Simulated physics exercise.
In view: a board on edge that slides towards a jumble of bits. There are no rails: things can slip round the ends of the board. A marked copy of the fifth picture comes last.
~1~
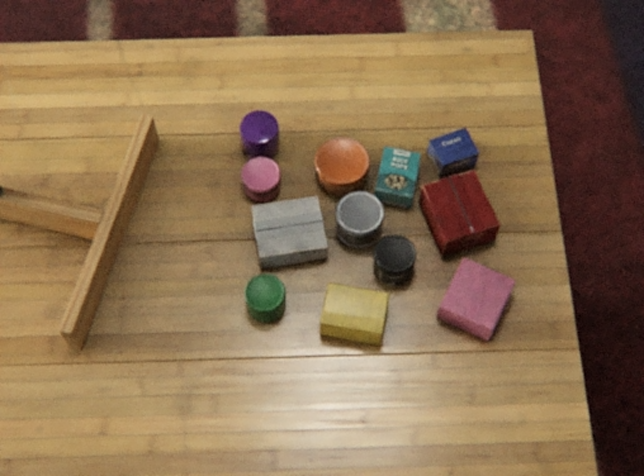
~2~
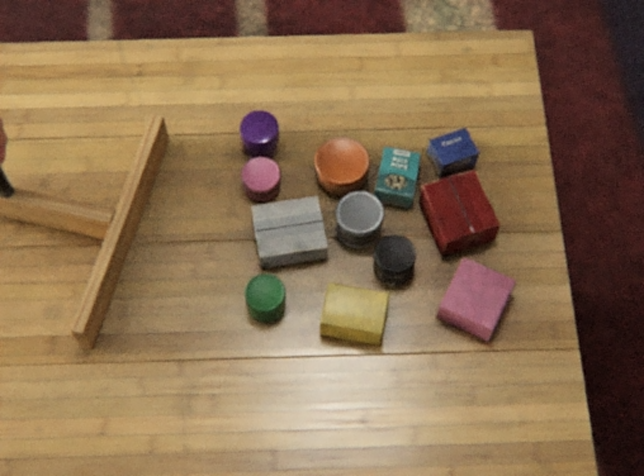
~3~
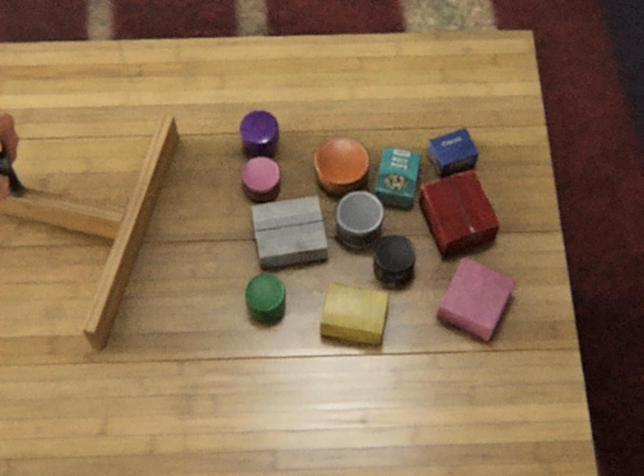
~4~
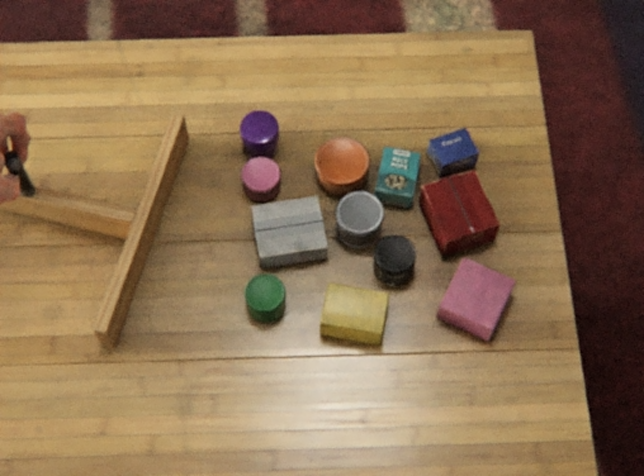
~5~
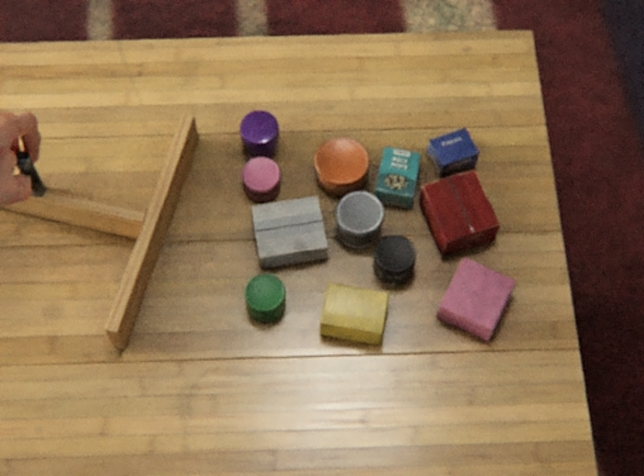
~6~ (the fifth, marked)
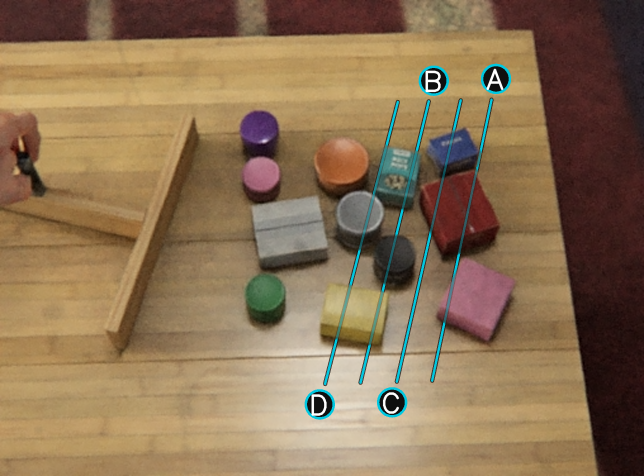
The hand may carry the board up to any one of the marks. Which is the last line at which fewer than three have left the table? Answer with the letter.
Up to line A.
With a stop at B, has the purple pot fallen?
No.
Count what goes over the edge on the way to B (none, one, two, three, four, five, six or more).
The count is none.
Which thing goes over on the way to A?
It is the red box.
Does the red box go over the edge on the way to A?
Yes.
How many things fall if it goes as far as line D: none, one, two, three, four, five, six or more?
In all, none.
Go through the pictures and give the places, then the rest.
In the first frame, turquoise packet (397, 178); orange jar (342, 167); black tub (394, 261).
In the second frame, board (119, 218); red box (459, 213).
In the third frame, board (129, 217); blue box (453, 153).
In the fourth frame, board (141, 217); purple pot (260, 135).
In the fifth frame, board (152, 217); white box (289, 232); grey tin (360, 220); yellow block (355, 314).
On the copy, A at (464, 231); B at (397, 233); C at (431, 232); D at (364, 234).
On A. First, board (264, 214); purple pot (318, 143); green jar (272, 299).
Then, board (375, 210); red box (508, 219); pink block (499, 307).
Finally, board (463, 208); red box over the edge; turquoise packet (551, 186); one fallen.
By contrast, B is within the limit but short; C is within the limit but short; D is within the limit but short.
